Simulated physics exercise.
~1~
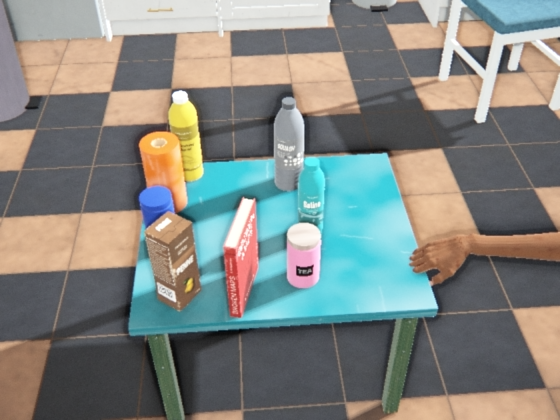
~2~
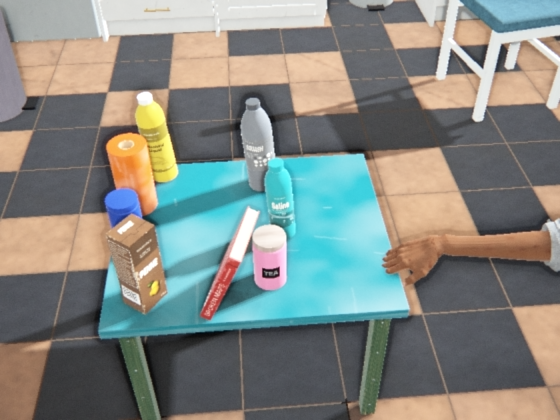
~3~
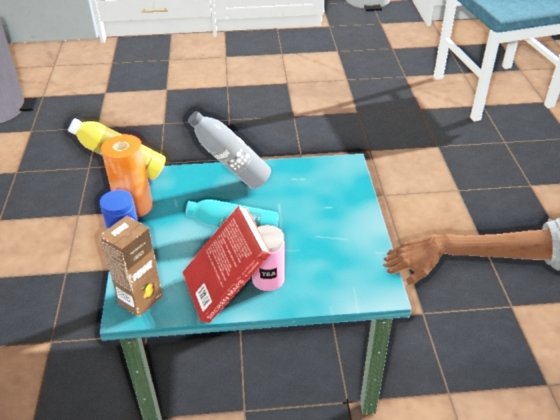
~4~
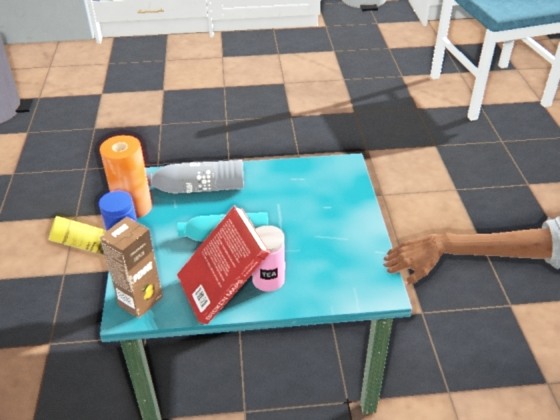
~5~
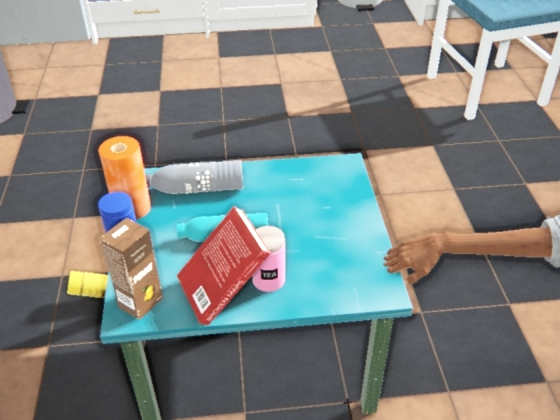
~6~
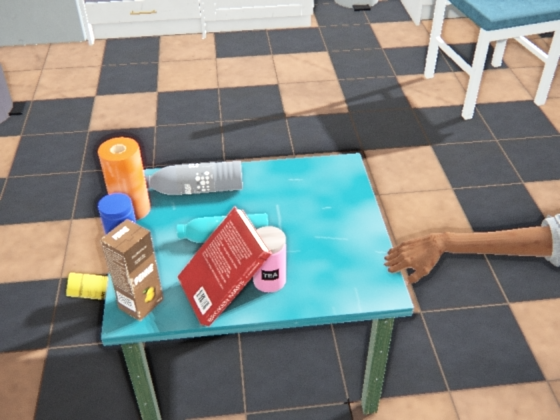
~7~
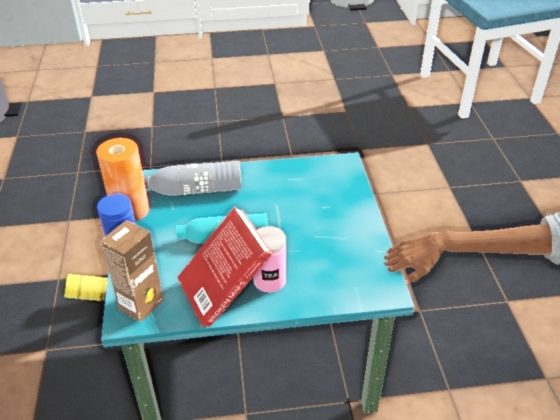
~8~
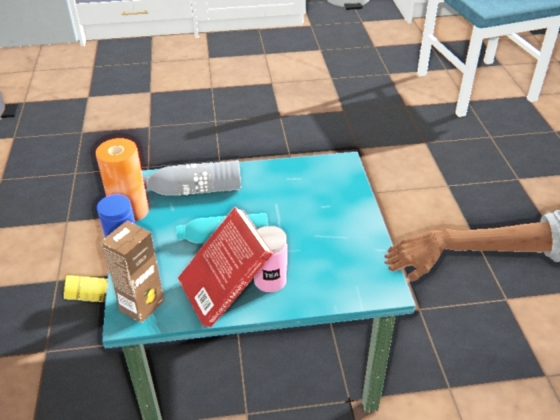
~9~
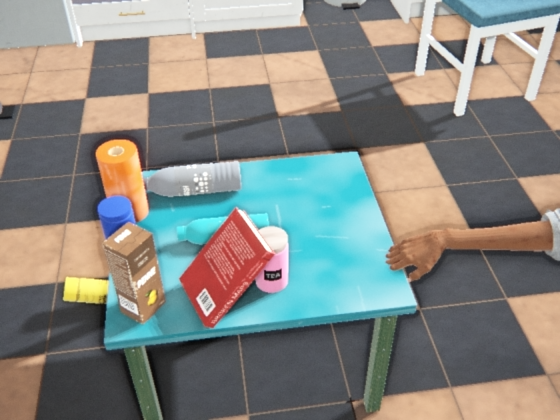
A turquoise table jerks left, toppling two bottles and a book while a yellow bottle falls off.
